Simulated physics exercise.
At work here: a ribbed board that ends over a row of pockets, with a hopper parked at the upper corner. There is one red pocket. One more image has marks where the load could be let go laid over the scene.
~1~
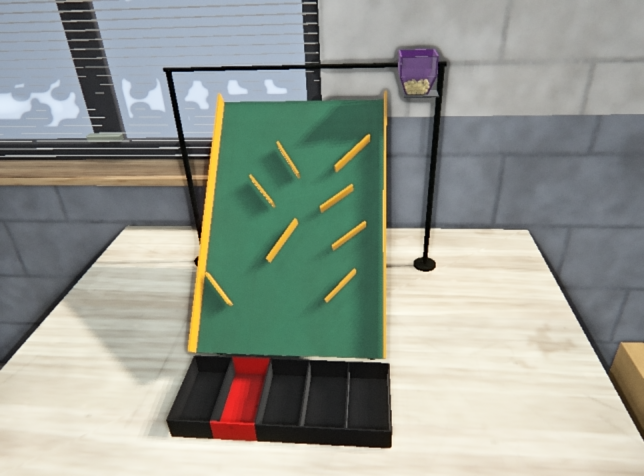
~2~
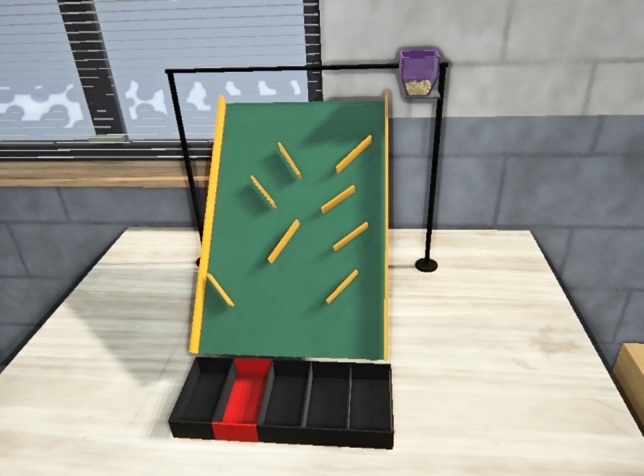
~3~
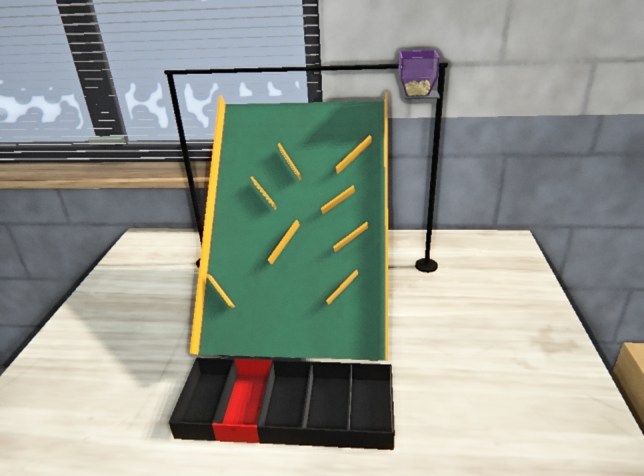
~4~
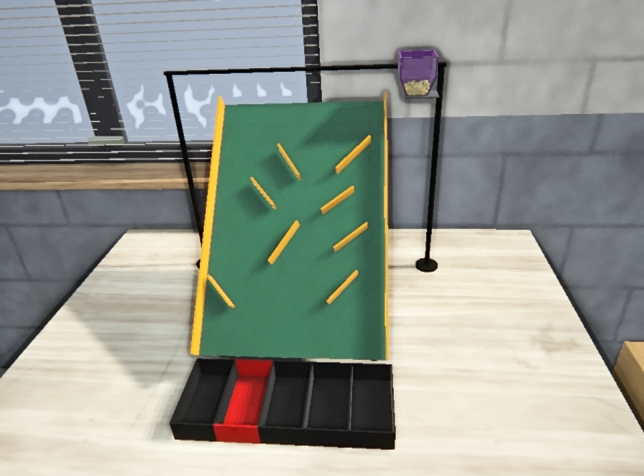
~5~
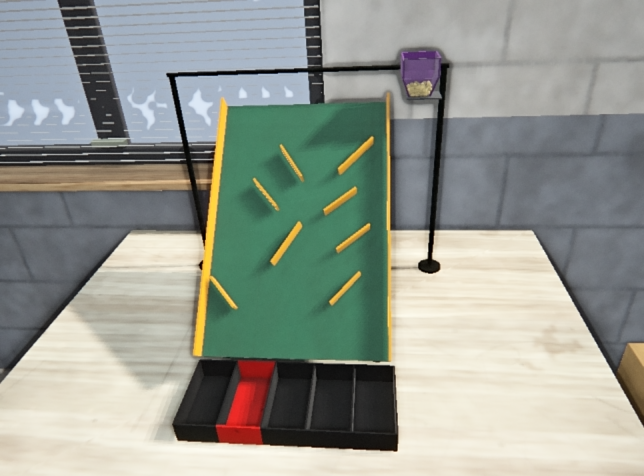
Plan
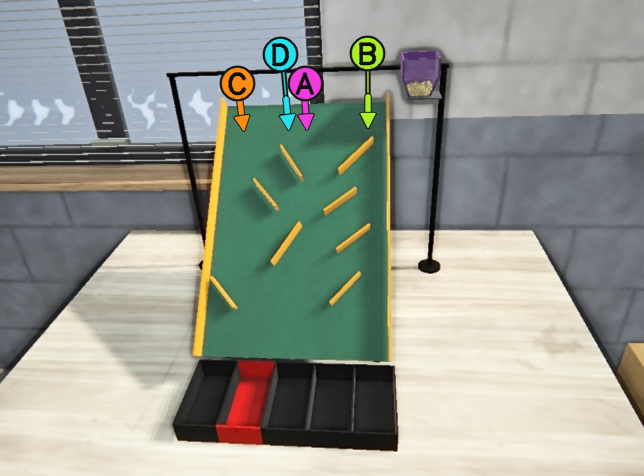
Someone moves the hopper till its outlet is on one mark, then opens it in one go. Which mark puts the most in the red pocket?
C works best here.
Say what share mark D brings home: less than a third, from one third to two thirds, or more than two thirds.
It is less than a third.
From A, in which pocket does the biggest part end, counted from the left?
The third from the left.
On the marked copy, mark A meets the board at (306, 123); mark B meets the board at (368, 122); mark C meets the board at (243, 125); mark D meets the board at (288, 124).
For mark A, a small part in the red pocket, most in other pockets, a small part outside the box.
For mark B, a small part in the red pocket, most in other pockets, a small part outside the box.
For mark C, about half in the red pocket, about half in other pockets, a stray few outside the box.
For mark D, a small part in the red pocket, most in other pockets, a small part outside the box.
